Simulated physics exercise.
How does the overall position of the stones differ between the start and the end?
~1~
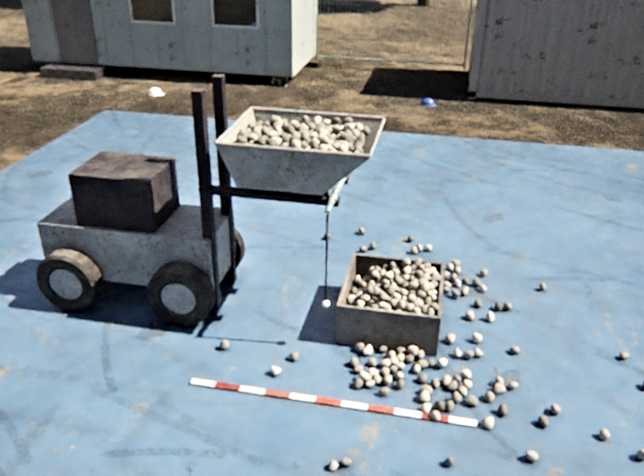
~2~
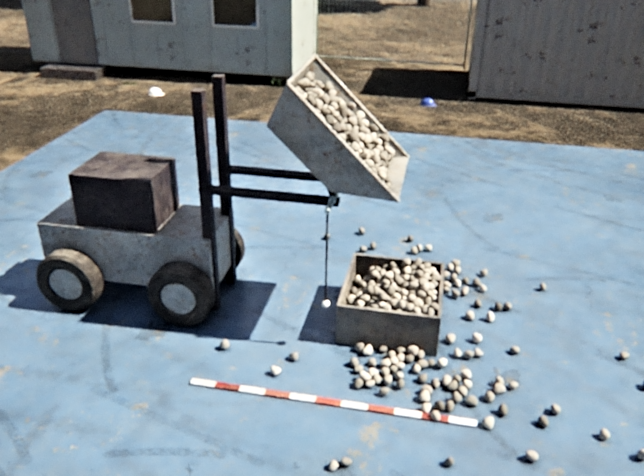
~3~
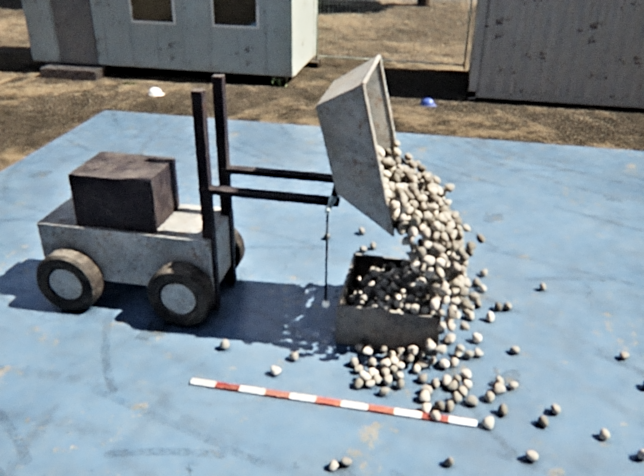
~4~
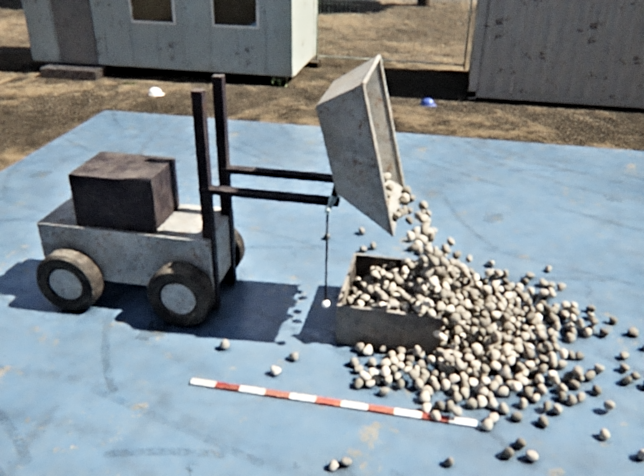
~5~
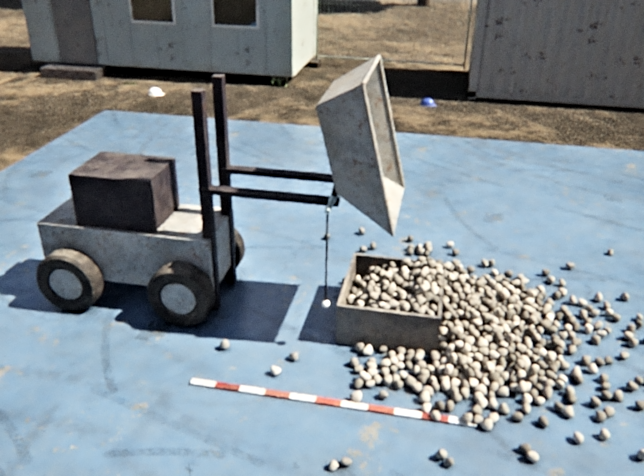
At the start many of the stones are up in the raised skip, with the rest in and around the bin. By the end the stones as a whole lie lower, all in the bin or spread over the floor around it, mostly to its right.
We see a forklift-like machine on a blue floor tip its raised, stone-filled skip to the right, pouring stones over an already filled bin. The skip then stays steeply tilted and empty, while stones heap over the bin's right side and lie scattered across the floor.
